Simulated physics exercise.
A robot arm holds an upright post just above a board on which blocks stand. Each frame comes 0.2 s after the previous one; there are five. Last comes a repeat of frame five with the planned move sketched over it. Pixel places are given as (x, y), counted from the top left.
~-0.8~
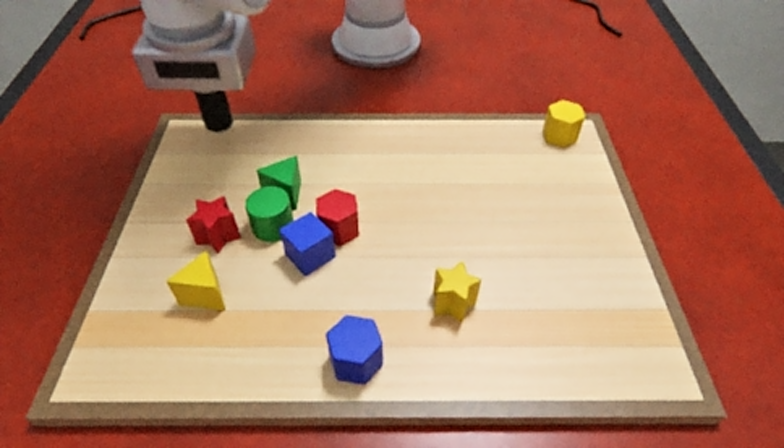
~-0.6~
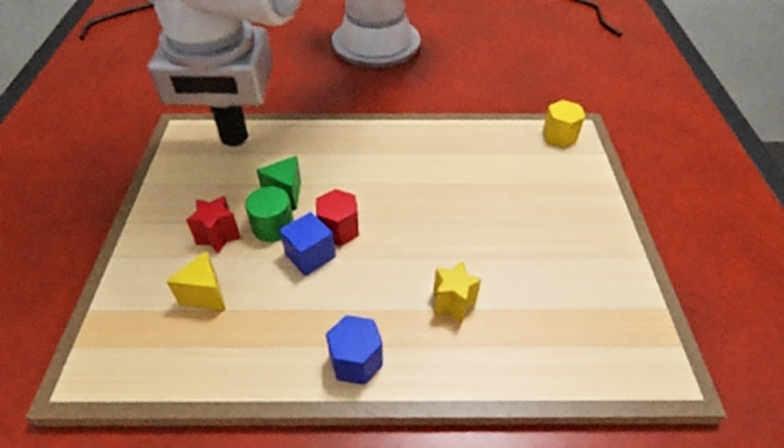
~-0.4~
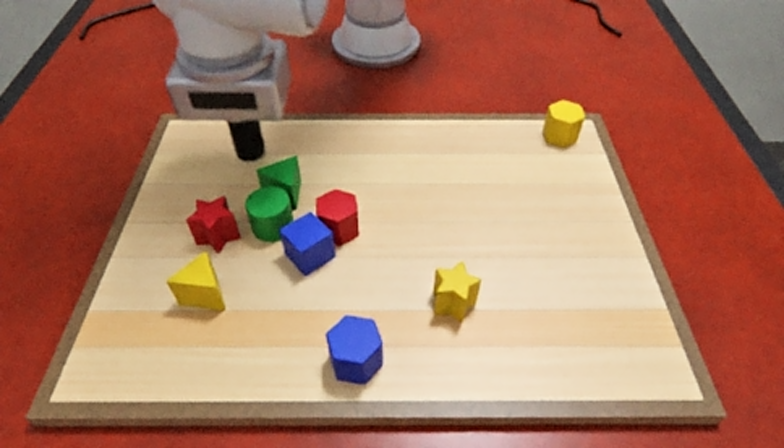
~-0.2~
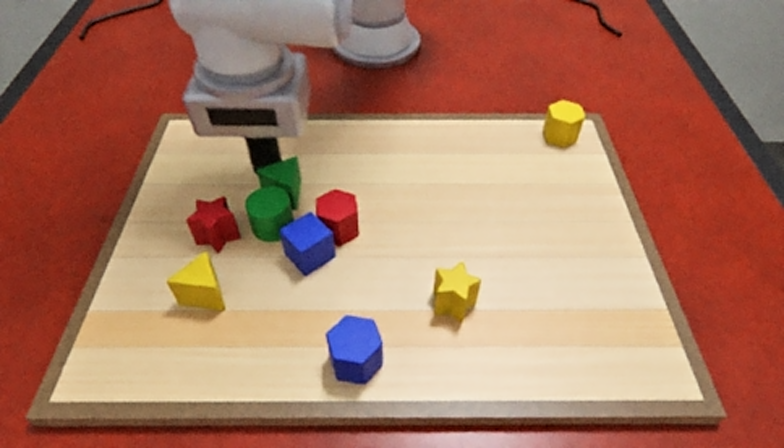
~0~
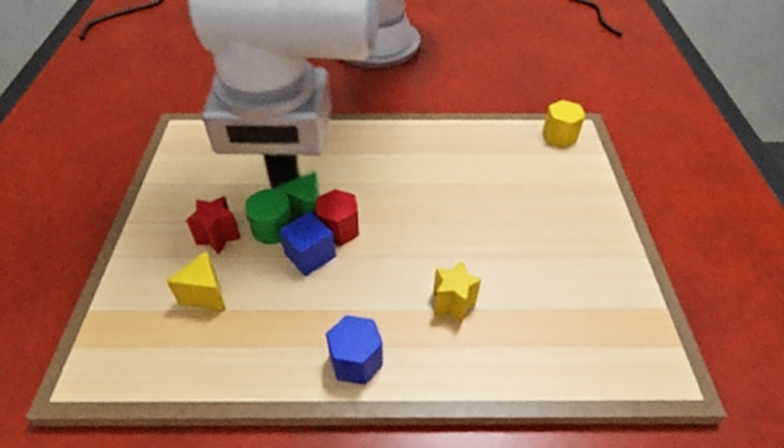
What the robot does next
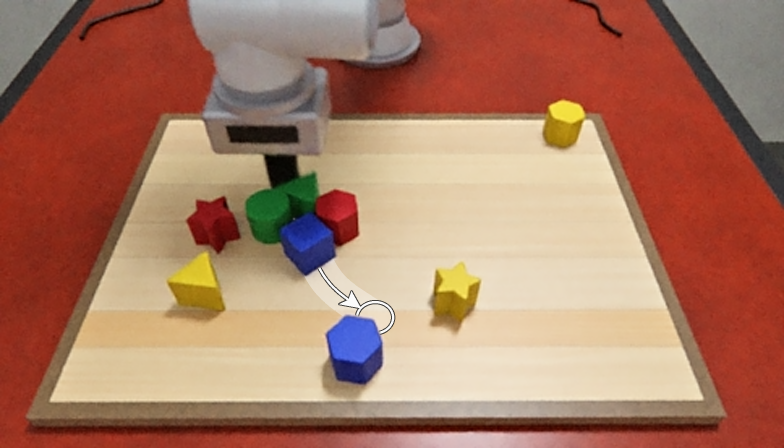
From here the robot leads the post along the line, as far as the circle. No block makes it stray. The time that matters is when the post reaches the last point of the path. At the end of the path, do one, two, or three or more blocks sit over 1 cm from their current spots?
3 or more.
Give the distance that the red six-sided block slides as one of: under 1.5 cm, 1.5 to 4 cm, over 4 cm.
Moves 1.5 to 4 cm.
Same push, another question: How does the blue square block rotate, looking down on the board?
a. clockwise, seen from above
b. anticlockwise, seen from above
The correct letter is a.
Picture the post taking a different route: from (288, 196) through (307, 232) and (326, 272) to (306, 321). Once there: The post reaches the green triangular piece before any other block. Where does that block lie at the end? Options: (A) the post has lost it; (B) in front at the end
A: The post has lost it.
The drawn path runs from (288, 196) through (315, 258) to (375, 317).
The first path, step by step. One third of the way, post (304, 225); green round block (262, 222); green triangular piece (328, 223), turned 35° anticlockwise; blue square block (306, 253), turned 30° clockwise; red six-sided block (359, 208), turned 30° anticlockwise.
Two thirds of the way, post (326, 269); green round block (262, 222); green triangular piece (358, 248), turned 90° anticlockwise; blue square block (313, 289), turned 60° clockwise; red six-sided block (360, 208), turned 30° anticlockwise.
At the end, post (375, 307); green round block (262, 222); green triangular piece (363, 250), turned 105° anticlockwise; blue square block (314, 300), turned 80° clockwise; red six-sided block (360, 208), turned 30° anticlockwise.
